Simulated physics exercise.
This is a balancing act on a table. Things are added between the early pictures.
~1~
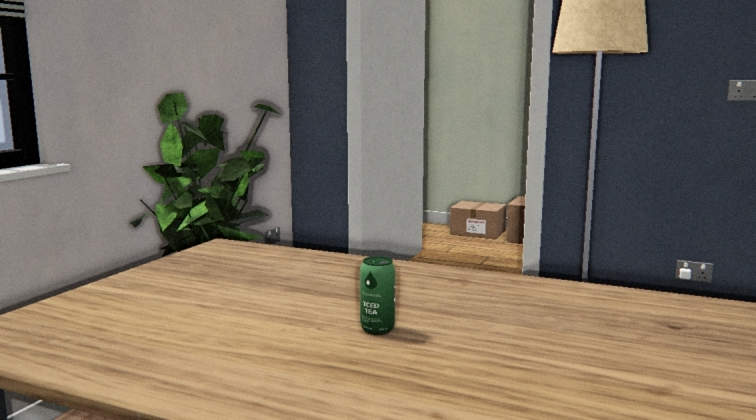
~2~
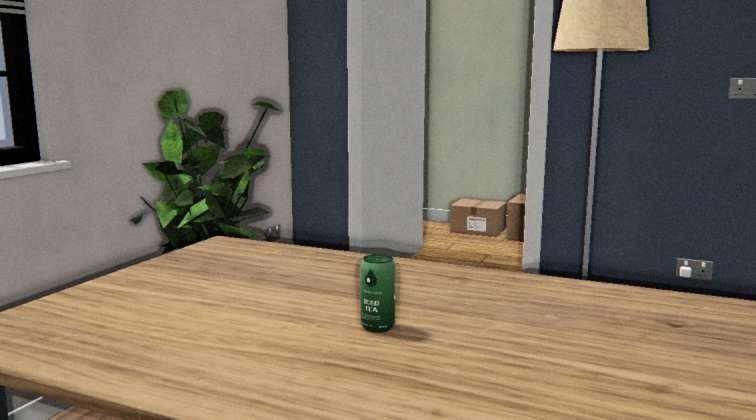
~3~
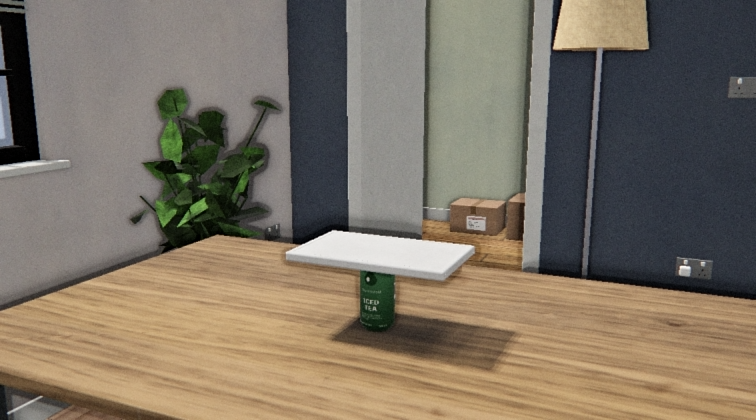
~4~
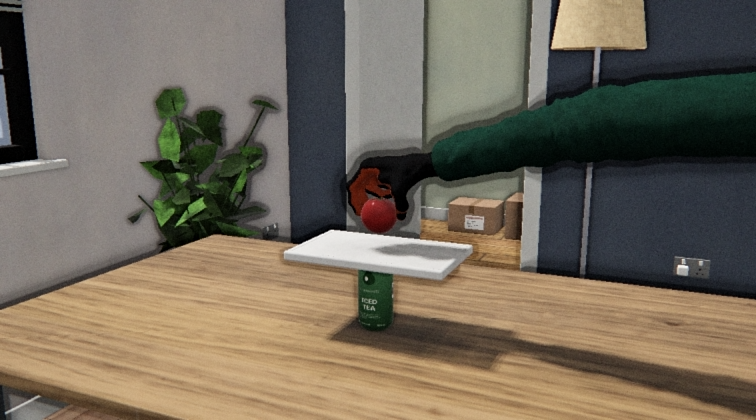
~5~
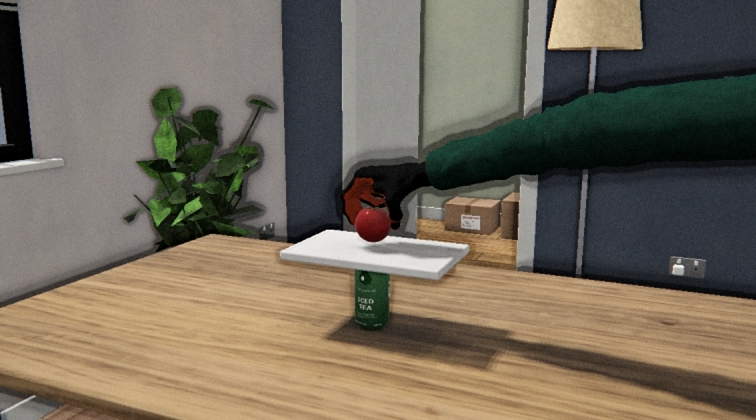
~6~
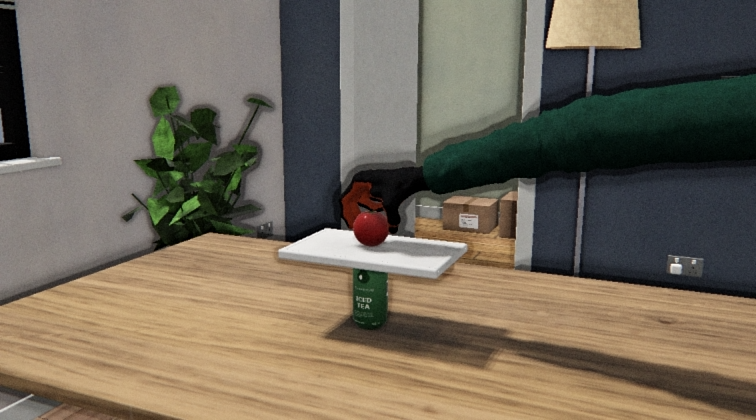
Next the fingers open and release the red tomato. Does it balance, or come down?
It stays up.
Then, 0.30 s after the last picture, nothing has stirred.
Then, 0.70 s after the last picture, red tomato resting near (371, 229).
At rest, all 3 in place. Seen from the same camera at the end, red tomato near (371, 229). The stack keeps its balance.
